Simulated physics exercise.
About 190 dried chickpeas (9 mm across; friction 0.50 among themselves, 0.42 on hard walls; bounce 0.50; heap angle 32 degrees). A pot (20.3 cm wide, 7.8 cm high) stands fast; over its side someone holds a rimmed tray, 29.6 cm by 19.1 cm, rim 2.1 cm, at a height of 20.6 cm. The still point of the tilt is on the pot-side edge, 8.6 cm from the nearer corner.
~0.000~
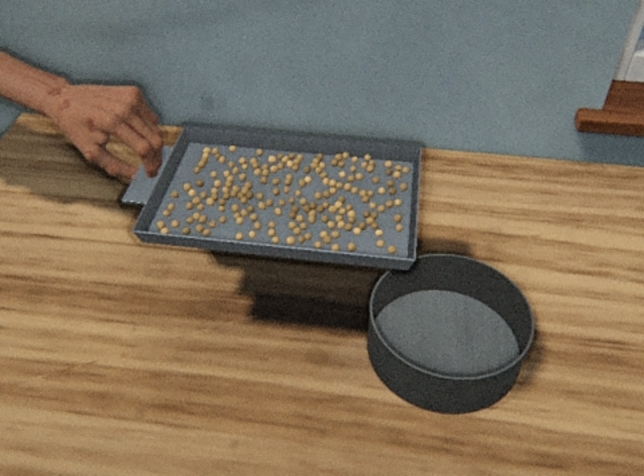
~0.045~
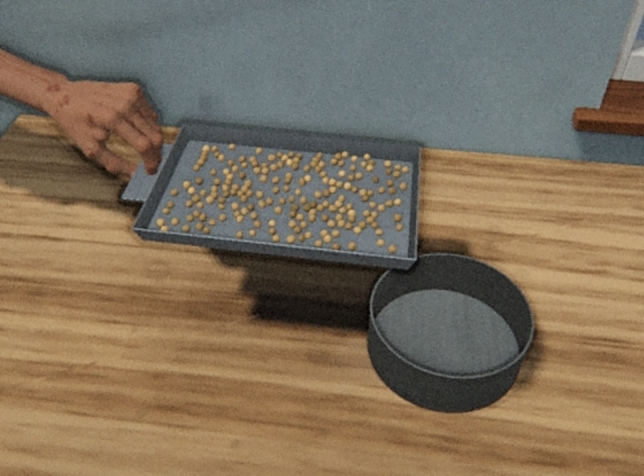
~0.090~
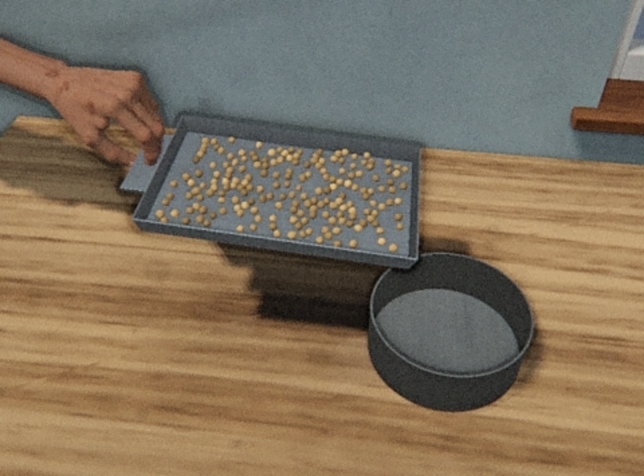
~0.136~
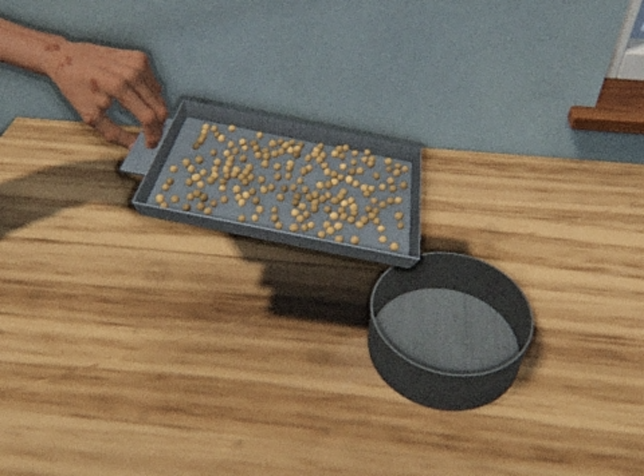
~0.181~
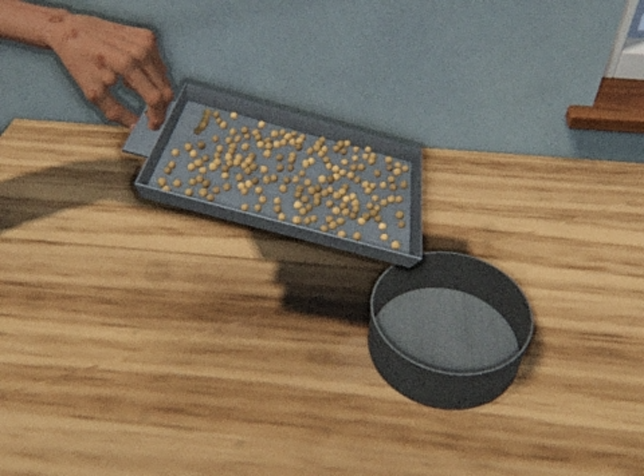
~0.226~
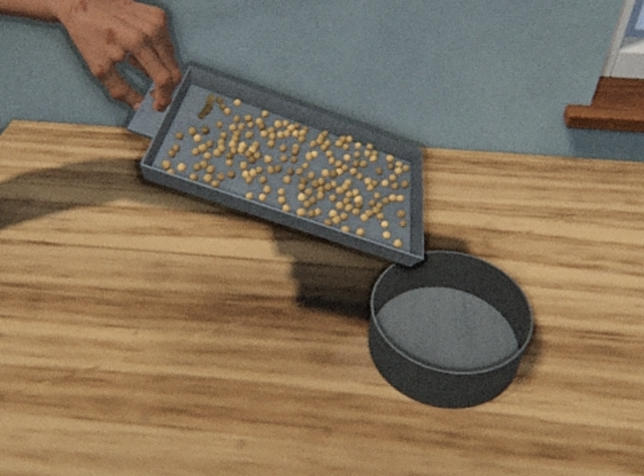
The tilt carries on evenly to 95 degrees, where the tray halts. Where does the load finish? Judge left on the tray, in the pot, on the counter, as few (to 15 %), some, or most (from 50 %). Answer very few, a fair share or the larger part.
Left on the tray: Very few; in the pot: The larger part; on the counter: A fair share.
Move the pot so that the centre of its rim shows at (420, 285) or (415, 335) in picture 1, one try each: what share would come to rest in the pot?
About 85 and 45 per cent.
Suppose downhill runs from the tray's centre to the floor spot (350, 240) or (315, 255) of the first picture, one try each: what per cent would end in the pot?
About 80 and 35 per cent.
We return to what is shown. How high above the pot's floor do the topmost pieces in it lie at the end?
Some 1.5 cm.
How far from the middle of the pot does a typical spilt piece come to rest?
About 18 cm.
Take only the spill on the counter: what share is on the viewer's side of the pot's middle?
About 0 per cent.
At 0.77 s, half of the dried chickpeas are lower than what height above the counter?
About 22 cm.
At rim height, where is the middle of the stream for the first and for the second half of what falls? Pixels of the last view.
At about (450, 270), then at (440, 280).
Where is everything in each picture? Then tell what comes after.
The first frame shows tray tilt 0 degrees, front corners at (139, 228) and (409, 256); middle of the pieces at (298, 194); pot at (451, 311).
The second frame shows tray tilt 1 degrees, front corners at (139, 225) and (410, 255); middle of the pieces at (298, 193).
The third frame shows tray tilt 4 degrees, front corners at (139, 216) and (412, 255), lowest corner right back; middle of the pieces at (299, 188).
The fourth frame shows tray tilt 9 degrees, front corners at (140, 200) and (414, 254), lowest corner right back; middle of the pieces at (300, 181).
The fifth frame shows tray tilt 14 degrees, front corners at (143, 181) and (416, 254), lowest corner right back; middle of the pieces at (302, 174).
The sixth frame shows tray tilt 19 degrees, front corners at (149, 163) and (418, 253), lowest corner right back; middle of the pieces at (306, 166); pot at (451, 307). The tray's pace is about 115 degrees a second.
After 0.55 s, tilt 56 degrees; the tray holds 100 %, the pot 0 %.
Then, at 0.77 s, tilt 81 degrees; the tray holds 70 %, the pot 5 %.
After 1.10 s, tilt 95 degrees; the tray holds 15 %, the pot 45 %.
By 1.9 s all is still; tray 0 %, pot 75 %, counter 25 %.
